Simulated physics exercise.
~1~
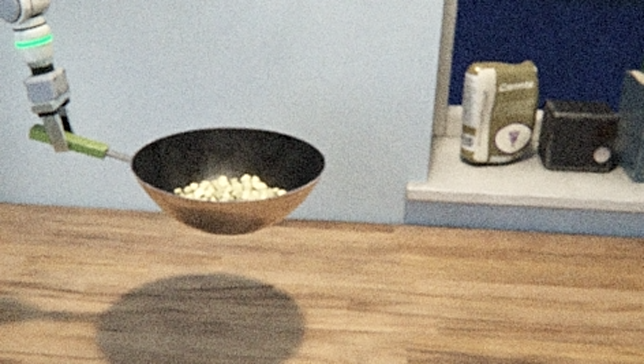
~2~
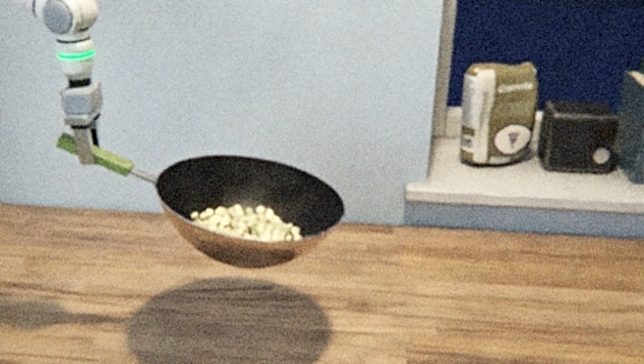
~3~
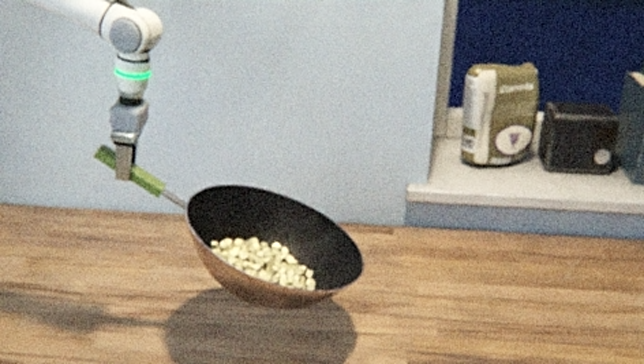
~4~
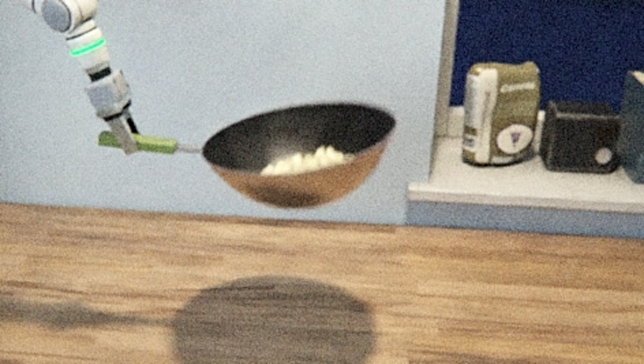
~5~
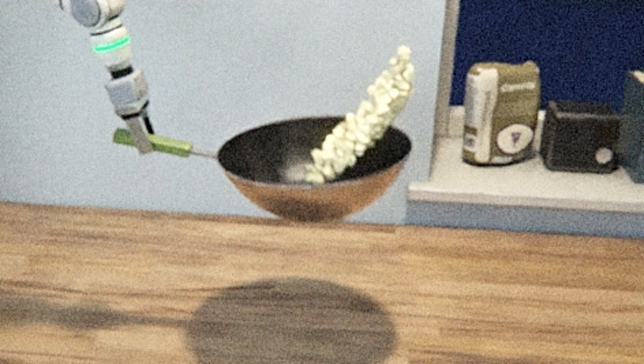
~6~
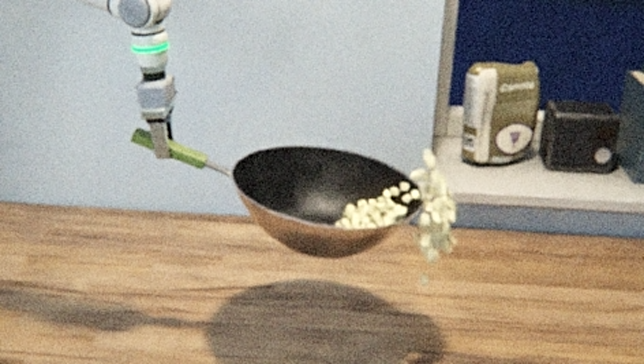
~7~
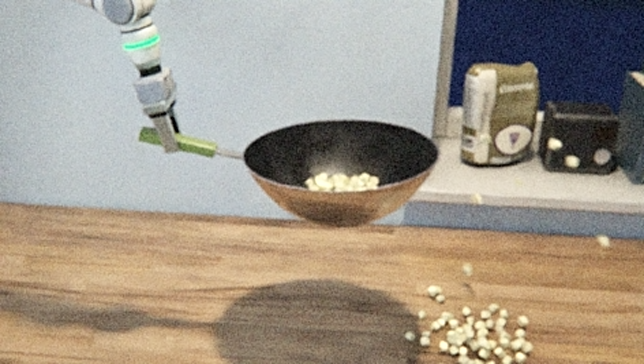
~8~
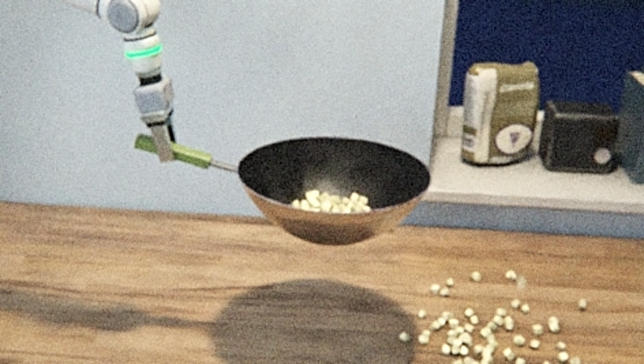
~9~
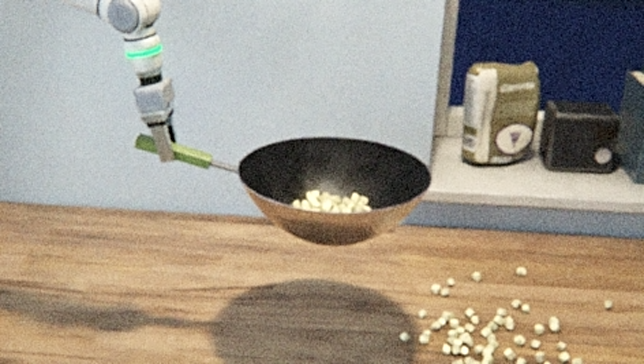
A robot arm holding a wok of pale diced vegetables swung it right and down, tipping it forward, then jerked it up and tossed them; many spilled over the far rim and scattered across the wooden table, while the rest stayed in the wok.
